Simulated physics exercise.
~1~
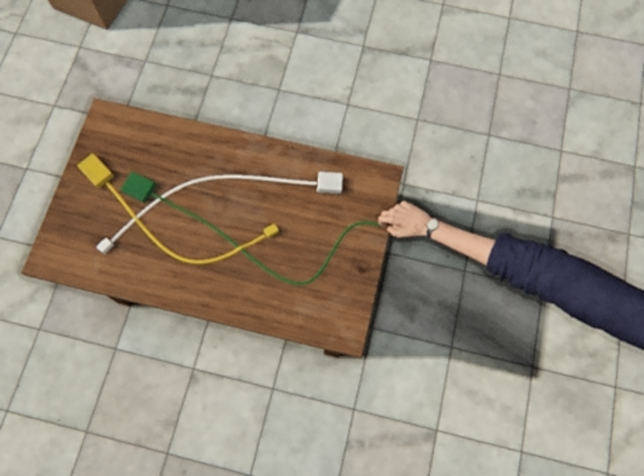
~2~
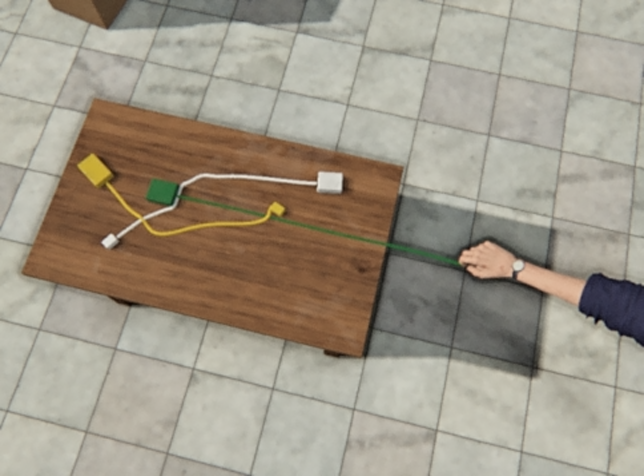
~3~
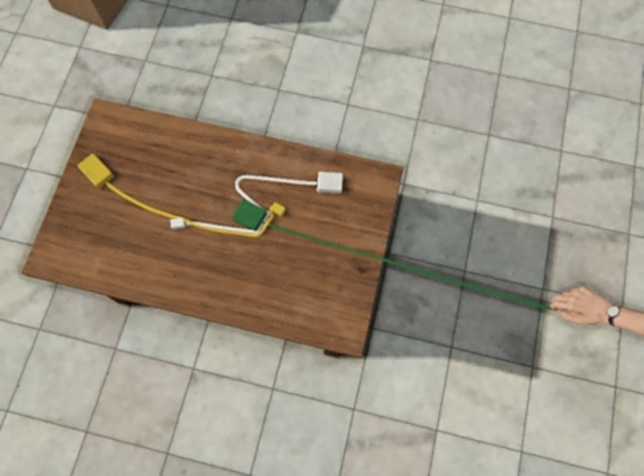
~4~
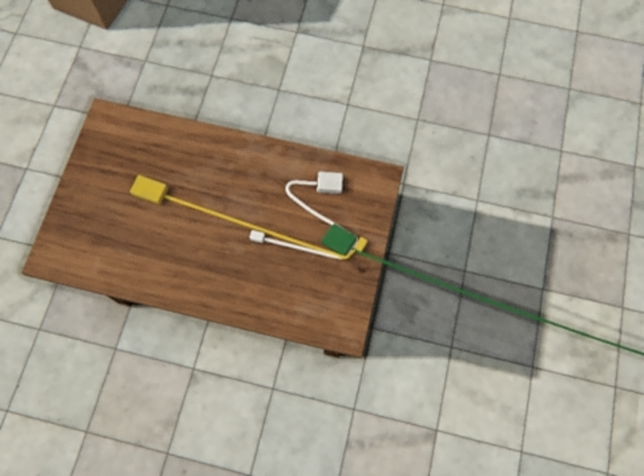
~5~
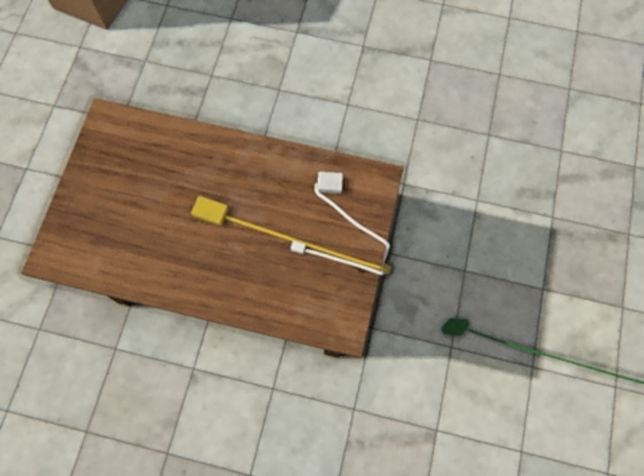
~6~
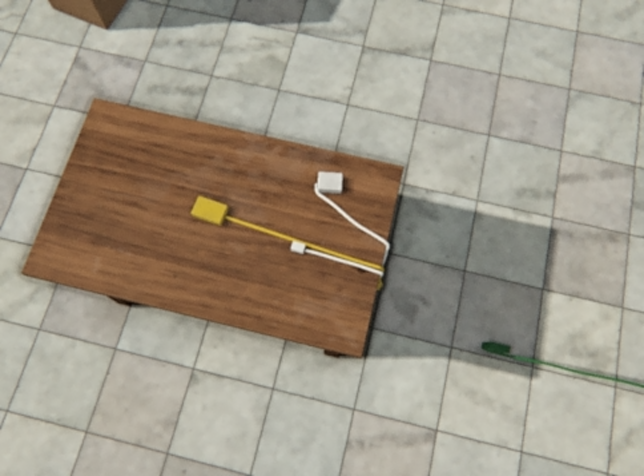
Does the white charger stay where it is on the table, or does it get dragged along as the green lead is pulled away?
The white charger stays where it is on the table. Only its lead and small plug are pulled toward the right edge.
